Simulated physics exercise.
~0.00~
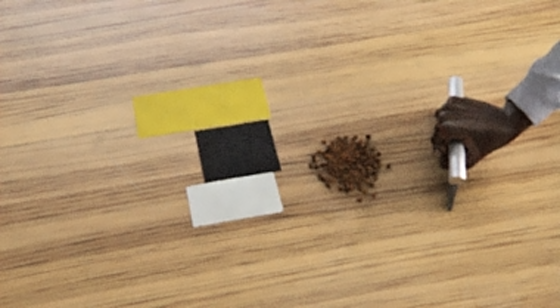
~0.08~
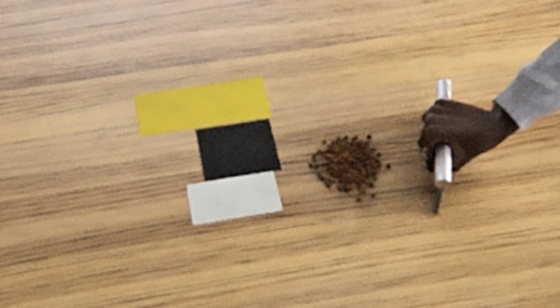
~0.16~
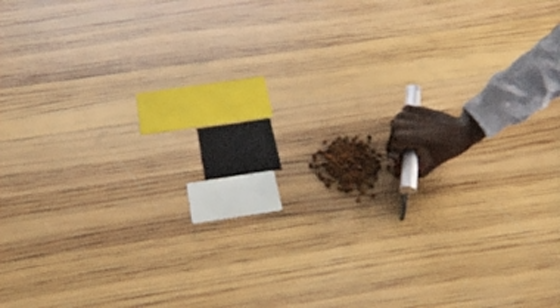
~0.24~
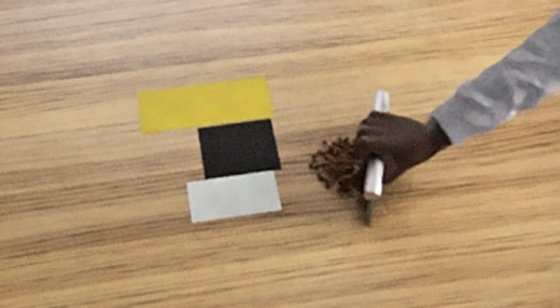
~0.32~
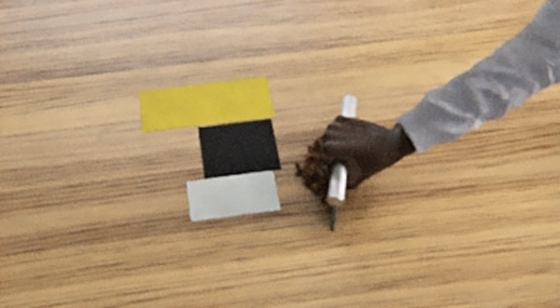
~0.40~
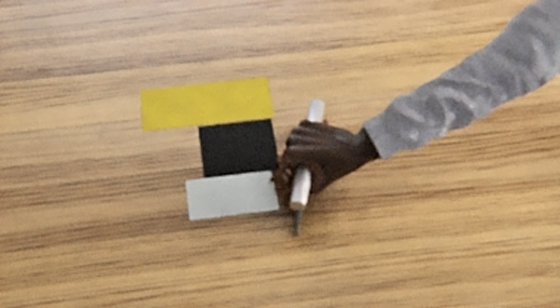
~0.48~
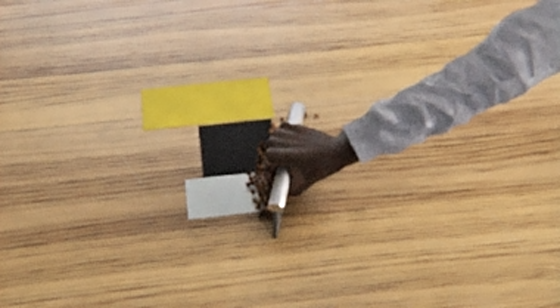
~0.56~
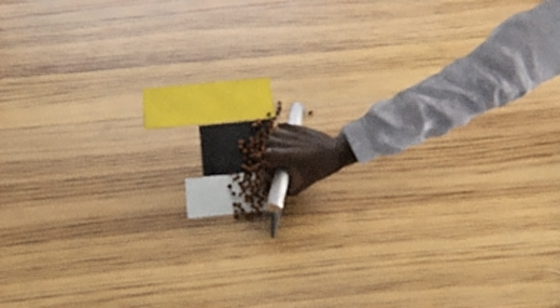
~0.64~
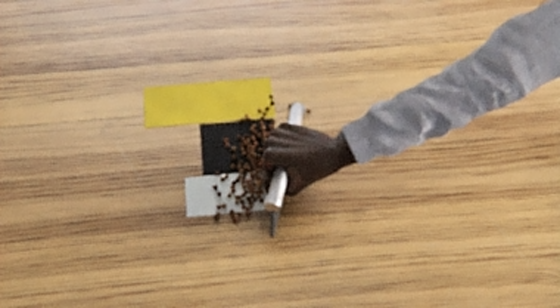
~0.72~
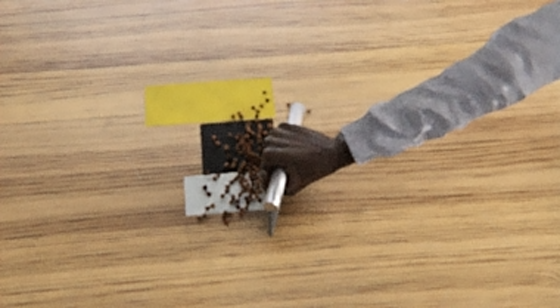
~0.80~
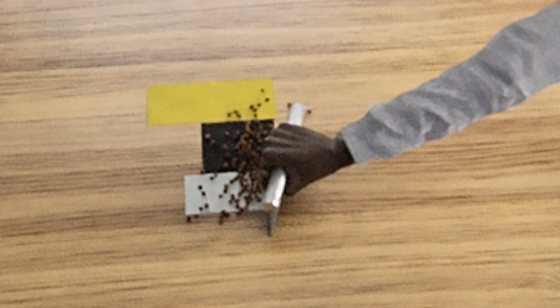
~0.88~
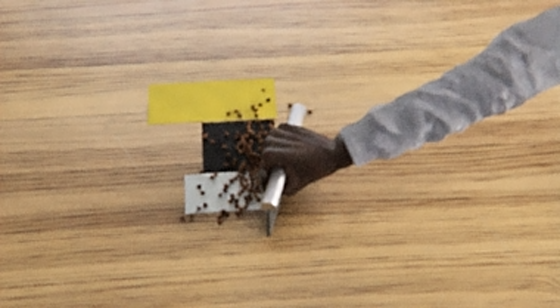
A pale wooden surface with long brown grain is seen from above. On the left lie a yellow sheet, a black one below it and a white one at the bottom, with a loose heap of small reddish-brown balls to their right. A dark-skinned hand in a grey sleeve, holding a silvery scraper, moves in leftward from the right. The blade reaches the heap and pushes it left toward the sheets, then stops near their right edges. The balls keep spreading leftward and settle scattered mostly over the black and white sheets, with a few on the yellow and some on bare wood, while the hand stays in place.
